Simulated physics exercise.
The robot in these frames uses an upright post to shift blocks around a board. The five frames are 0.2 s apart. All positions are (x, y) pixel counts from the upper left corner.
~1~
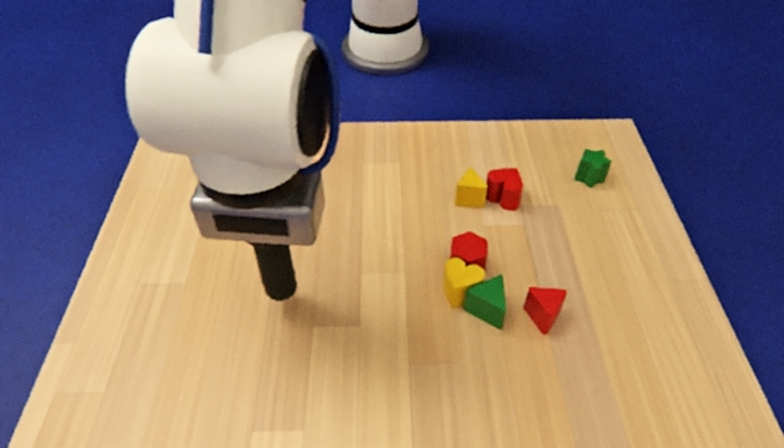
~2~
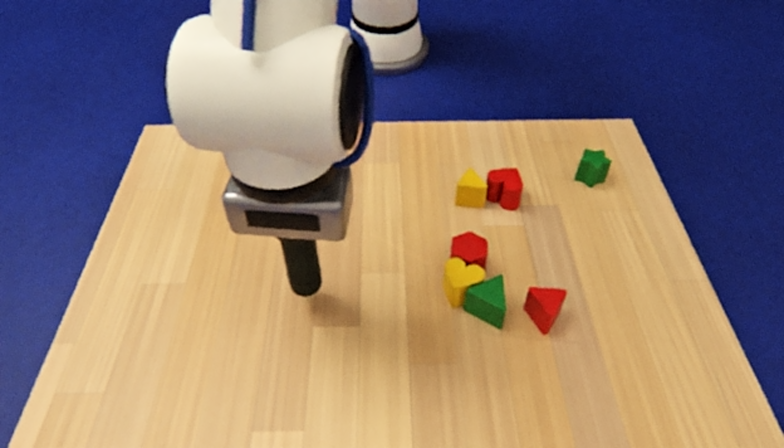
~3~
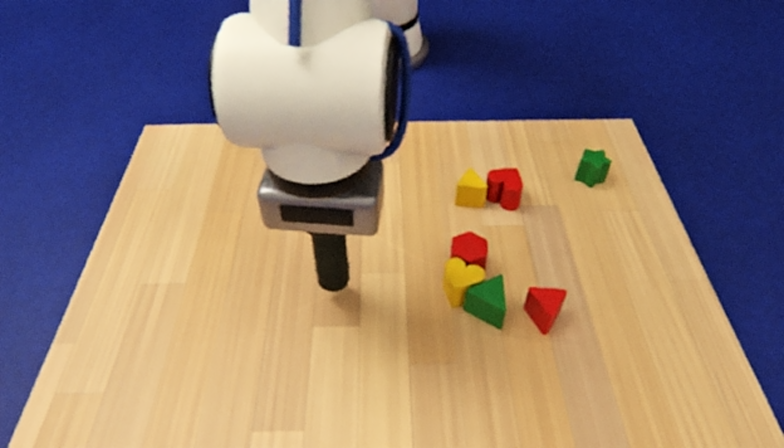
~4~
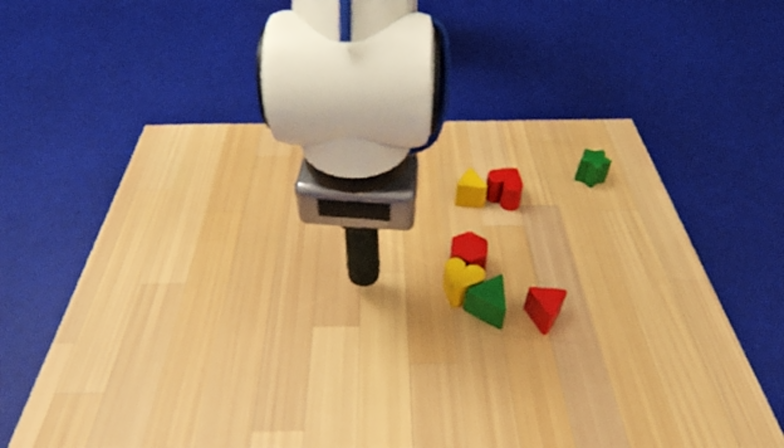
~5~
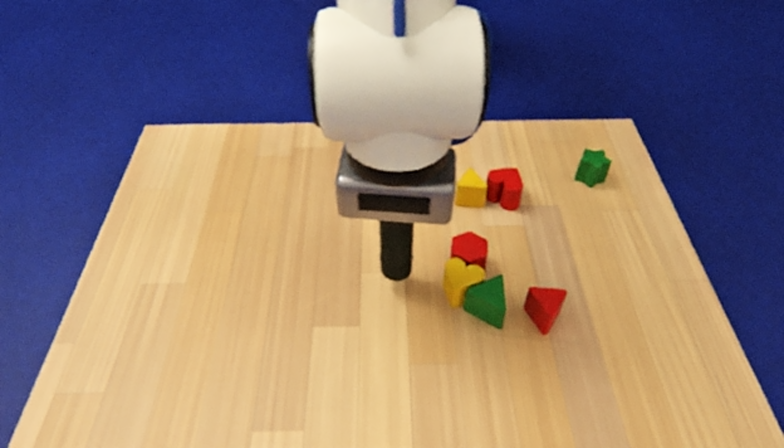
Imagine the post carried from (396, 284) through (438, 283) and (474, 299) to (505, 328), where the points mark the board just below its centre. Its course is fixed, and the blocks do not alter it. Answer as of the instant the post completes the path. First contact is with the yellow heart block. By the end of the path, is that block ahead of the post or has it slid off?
Slid away.
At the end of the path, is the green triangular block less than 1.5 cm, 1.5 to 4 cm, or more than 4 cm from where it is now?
It slides well over 4 cm.
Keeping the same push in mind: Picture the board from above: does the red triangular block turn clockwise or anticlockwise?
Clockwise, from overhead.
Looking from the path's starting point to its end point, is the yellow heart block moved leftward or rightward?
Off to the left side.
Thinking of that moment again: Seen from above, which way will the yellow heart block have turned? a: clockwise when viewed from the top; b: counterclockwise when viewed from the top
Answer: B.
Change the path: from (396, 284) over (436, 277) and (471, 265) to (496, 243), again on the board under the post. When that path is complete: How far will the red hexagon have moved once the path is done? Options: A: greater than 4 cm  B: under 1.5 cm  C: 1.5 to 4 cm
That would be A.
On the path given first. One third of the way, post (439, 269); yellow heart block (473, 274); green triangular block (496, 294).
Two thirds of the way, post (477, 286); yellow heart block (510, 278), turned 20° clockwise; red hexagon (477, 244), turned 30° anticlockwise; green triangular block (508, 303), turned 25° clockwise.
At the end, post (509, 314); yellow heart block (523, 283), turned 35° anticlockwise; red hexagon (477, 244), turned 30° anticlockwise; green triangular block (535, 328); red triangular block (556, 297), turned 30° clockwise.
